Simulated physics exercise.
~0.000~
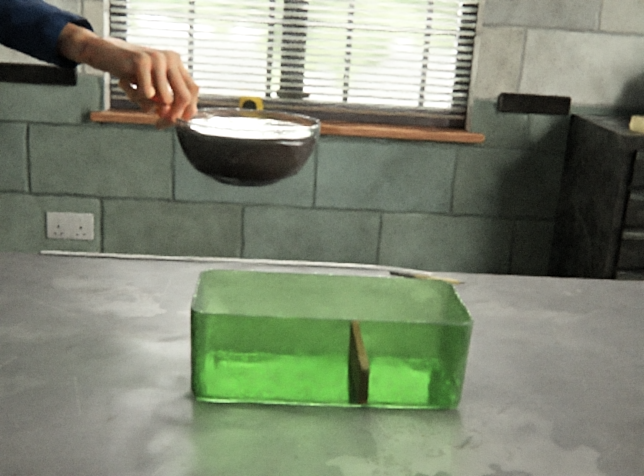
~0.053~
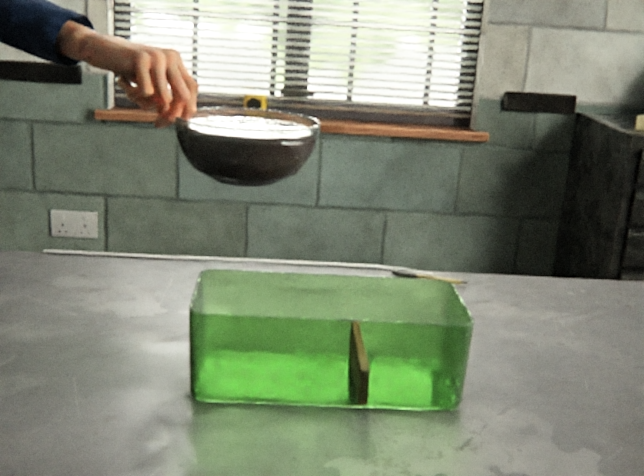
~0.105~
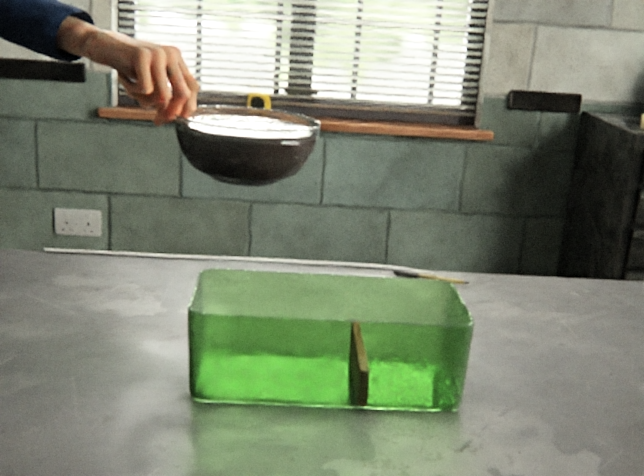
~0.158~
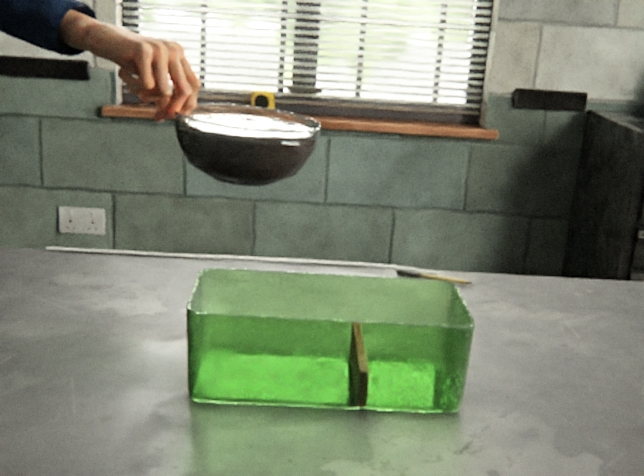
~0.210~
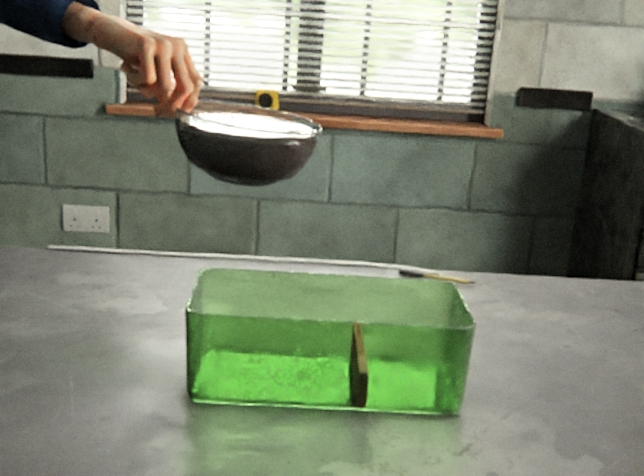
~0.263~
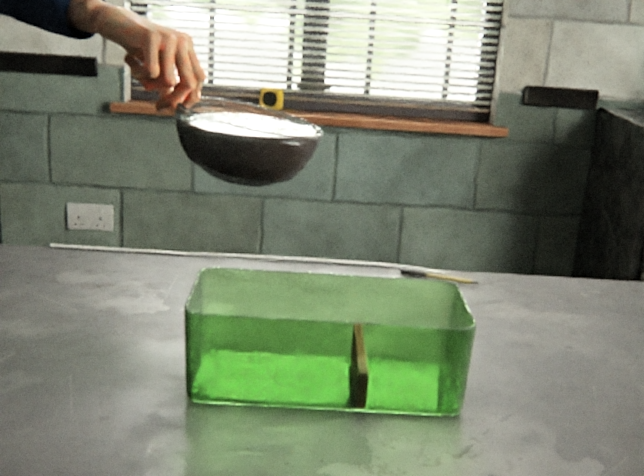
A dark bowl of coffee with a bright, pale-looking surface, held at its left rim by a hand in a dark blue sleeve, starts level and gradually tilts slightly down to the right. Below it, a translucent green basin with a brown upright divider sits on a grey worktop. The view, slightly from above, drifts gently, shifting the green-grey tiled wall and blinded window rightward.
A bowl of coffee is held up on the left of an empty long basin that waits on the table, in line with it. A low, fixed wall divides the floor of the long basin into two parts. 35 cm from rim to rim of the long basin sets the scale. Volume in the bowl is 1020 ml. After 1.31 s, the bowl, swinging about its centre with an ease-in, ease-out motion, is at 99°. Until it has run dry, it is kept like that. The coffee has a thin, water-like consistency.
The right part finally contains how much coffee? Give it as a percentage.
About 62 in every hundred parts.
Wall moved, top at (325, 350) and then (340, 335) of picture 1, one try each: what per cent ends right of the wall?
The first try gives 80 percent and the second 80 percent.
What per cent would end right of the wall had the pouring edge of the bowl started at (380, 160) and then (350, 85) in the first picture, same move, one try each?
Around 75 per cent first, around 80 per cent next.
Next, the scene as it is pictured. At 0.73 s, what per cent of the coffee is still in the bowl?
At that time about 46 in a hundred parts are still held.
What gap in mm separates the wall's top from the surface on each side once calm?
For the left, around 36 mm; for the right, around 14 mm.
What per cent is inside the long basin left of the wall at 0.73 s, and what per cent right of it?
About 4 left, 12 right.
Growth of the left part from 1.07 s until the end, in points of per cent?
About 12 percent.
Then, 0.73 s in, the tilt is 58° and 46 per cent is still to pour, 4 is left of the wall and 12 right of it.
Then, 1.07 s in, the tilt is 91° and 4 per cent is still to pour, 26 is left of the wall and 61 right of it.
Then, 1.42 s in, the tilt is 99° and 0 per cent is still to pour, 38 is left of the wall and 61 right of it.
Then, 1.81 s in, the tilt is 99° and 0 per cent is still to pour, 38 is left of the wall and 62 right of it.
Finally, 38 per cent lies left of the wall, 62 right of it and 1 outside.
